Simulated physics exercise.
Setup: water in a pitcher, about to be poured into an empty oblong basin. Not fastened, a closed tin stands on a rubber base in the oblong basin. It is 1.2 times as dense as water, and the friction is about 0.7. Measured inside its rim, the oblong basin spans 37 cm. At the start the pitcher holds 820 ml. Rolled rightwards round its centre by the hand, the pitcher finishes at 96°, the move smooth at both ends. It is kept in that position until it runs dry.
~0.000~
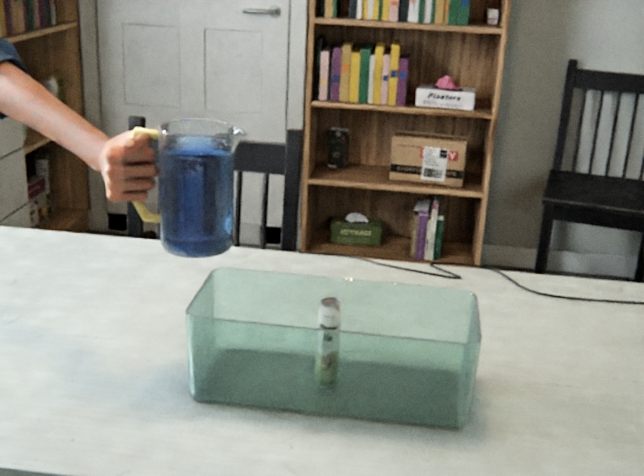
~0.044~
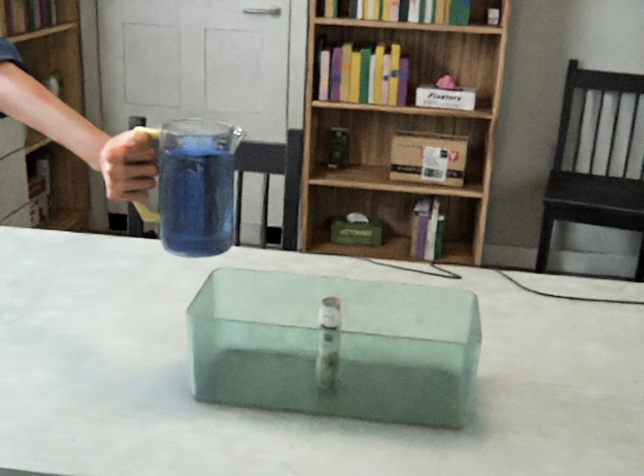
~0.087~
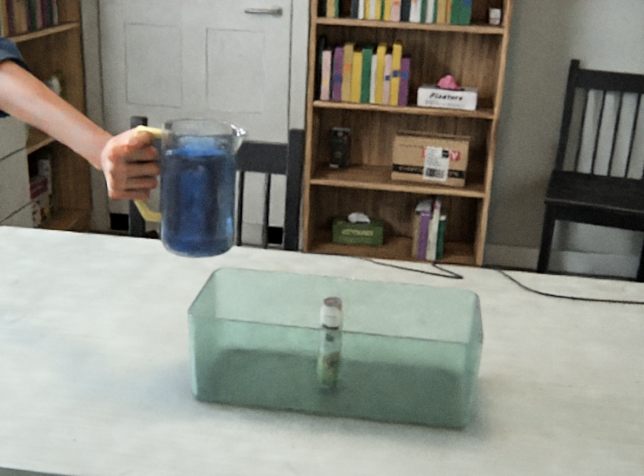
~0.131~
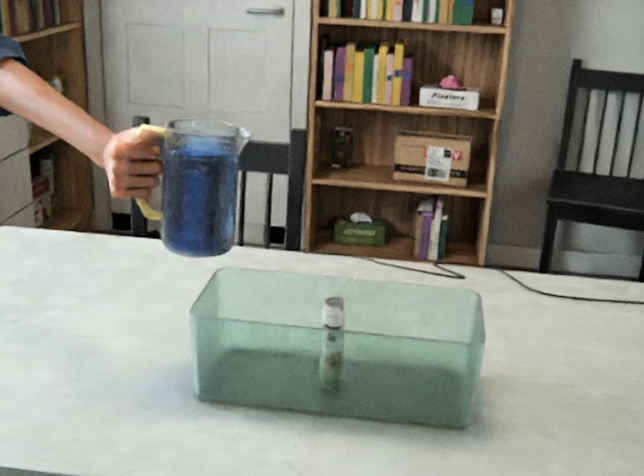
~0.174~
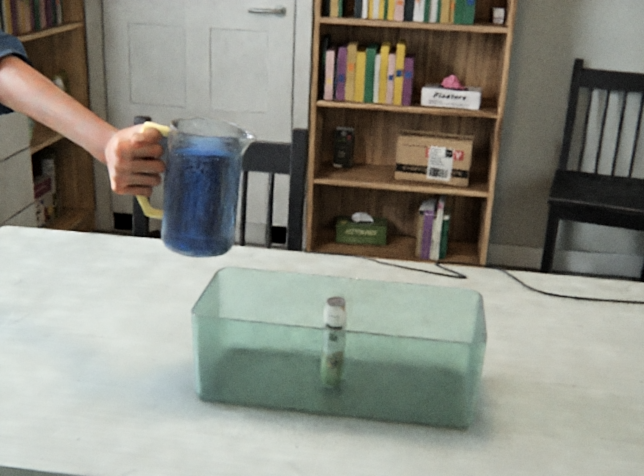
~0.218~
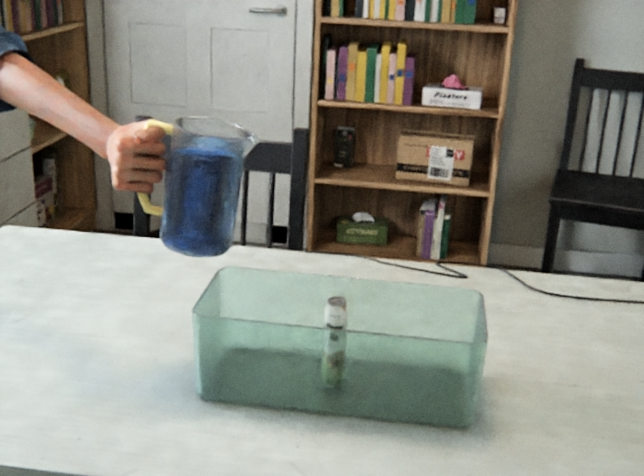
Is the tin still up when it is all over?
Most likely it will capsize.
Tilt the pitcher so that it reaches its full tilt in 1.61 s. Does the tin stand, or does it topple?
Result: Tin tipped over.
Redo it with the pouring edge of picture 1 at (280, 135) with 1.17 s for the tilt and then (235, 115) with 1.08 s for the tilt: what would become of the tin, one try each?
Try 1: Still standing; try 2: Tipped over.
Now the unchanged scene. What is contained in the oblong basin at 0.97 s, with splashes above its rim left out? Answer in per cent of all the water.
The share is close to 22 percent.
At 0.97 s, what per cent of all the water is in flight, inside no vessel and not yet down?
Something like 16 per cent is in the air then.
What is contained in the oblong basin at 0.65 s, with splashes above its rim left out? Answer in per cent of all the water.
0 %, roughly.
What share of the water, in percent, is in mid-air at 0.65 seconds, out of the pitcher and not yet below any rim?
I'd say close to 6 per cent.
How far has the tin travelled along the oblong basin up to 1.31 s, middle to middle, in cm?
Roughly 9 cm.
By 0.65 s the tilt is 57° and 93 per cent is still to pour; the tin stands where it began.
By 0.97 s the tilt is 89° and 61 per cent is still to pour; the tin stands where it began.
By 1.31 s the tilt is 96° and 19 per cent is still to pour; the tin lies on its side.
By 1.67 s the tilt is 96° and 5 per cent is still to pour; the tin lies on its side.
At rest the tin lies on its side.
